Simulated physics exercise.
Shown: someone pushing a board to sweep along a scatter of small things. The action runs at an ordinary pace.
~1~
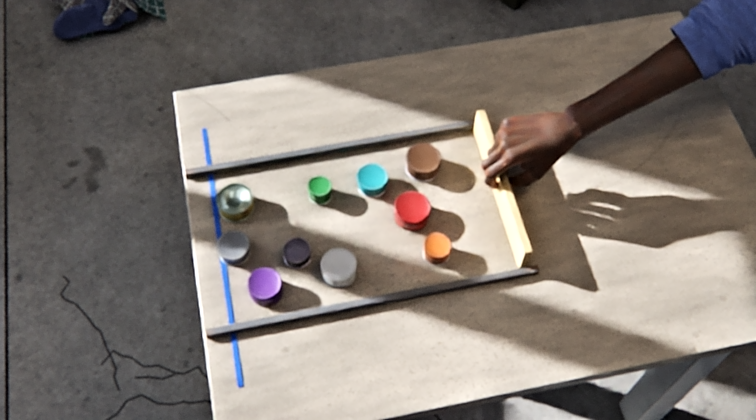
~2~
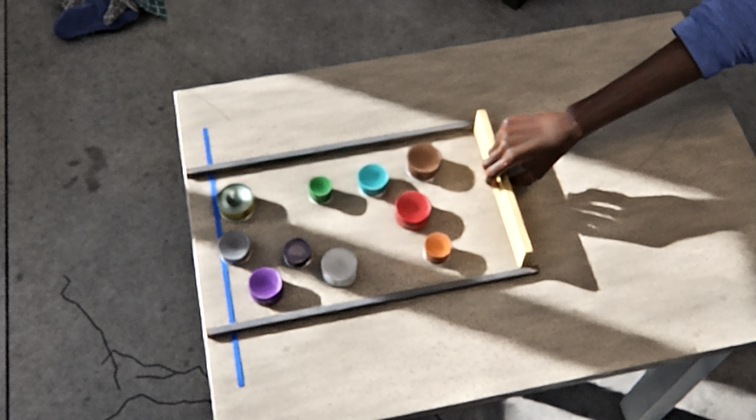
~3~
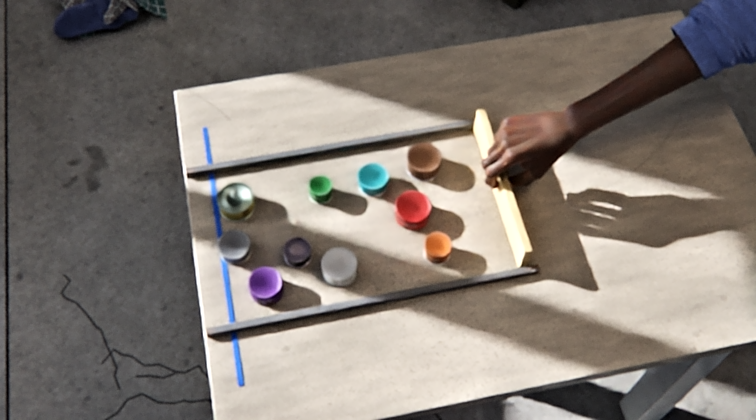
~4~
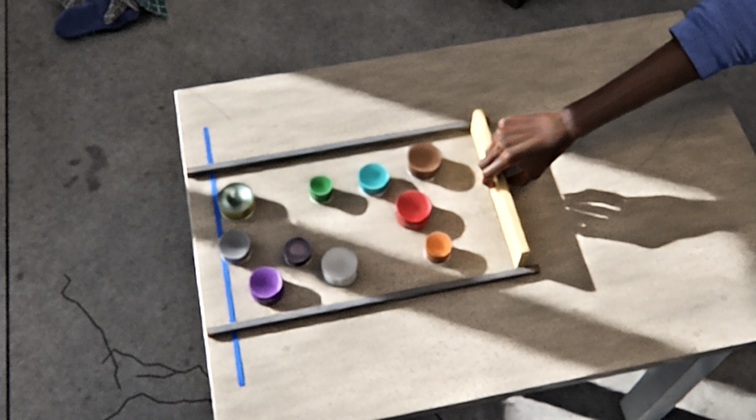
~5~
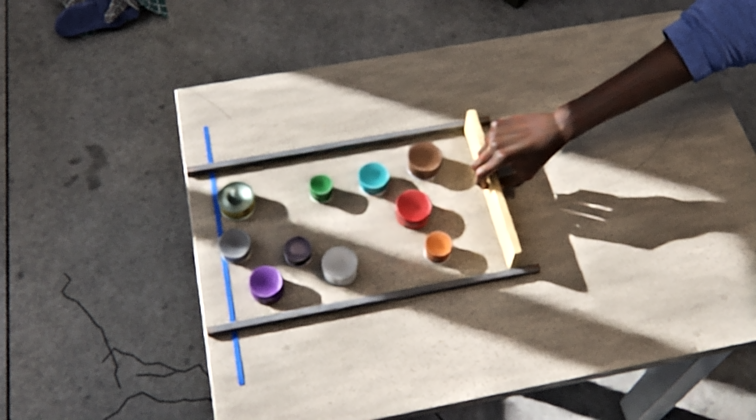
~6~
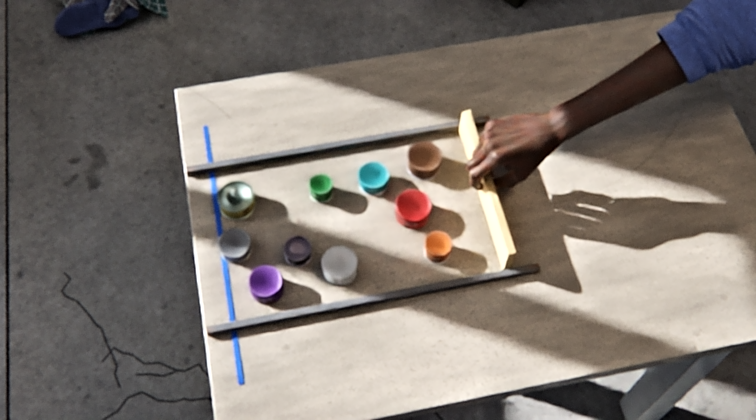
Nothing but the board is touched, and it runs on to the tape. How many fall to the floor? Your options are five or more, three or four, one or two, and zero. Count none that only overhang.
My pick is five or more.
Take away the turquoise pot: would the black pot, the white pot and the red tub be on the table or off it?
Black pot down, white pot down, red tub still up.
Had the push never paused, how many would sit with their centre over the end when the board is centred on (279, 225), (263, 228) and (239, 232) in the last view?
Respectively 0, 1 and 3.
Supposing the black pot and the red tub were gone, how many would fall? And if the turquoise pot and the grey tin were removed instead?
Counts - first: 4; second: 4.
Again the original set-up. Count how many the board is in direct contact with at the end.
The count in contact is 4.
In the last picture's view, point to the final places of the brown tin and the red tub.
Final positions: Near (195, 188); near (204, 257).
Early on, none off yet; grey tin at rest near (235, 246); yellow tin at rest near (237, 200); purple tub at rest near (266, 285).
A while later, none off yet; grey tin at rest near (235, 246); yellow tin at rest near (234, 200); purple tub travelled about its own width near (241, 292).
Finally, the number that fall off is five or more; lost, white pot, green pot, black pot, purple tub, yellow tin and grey tin.
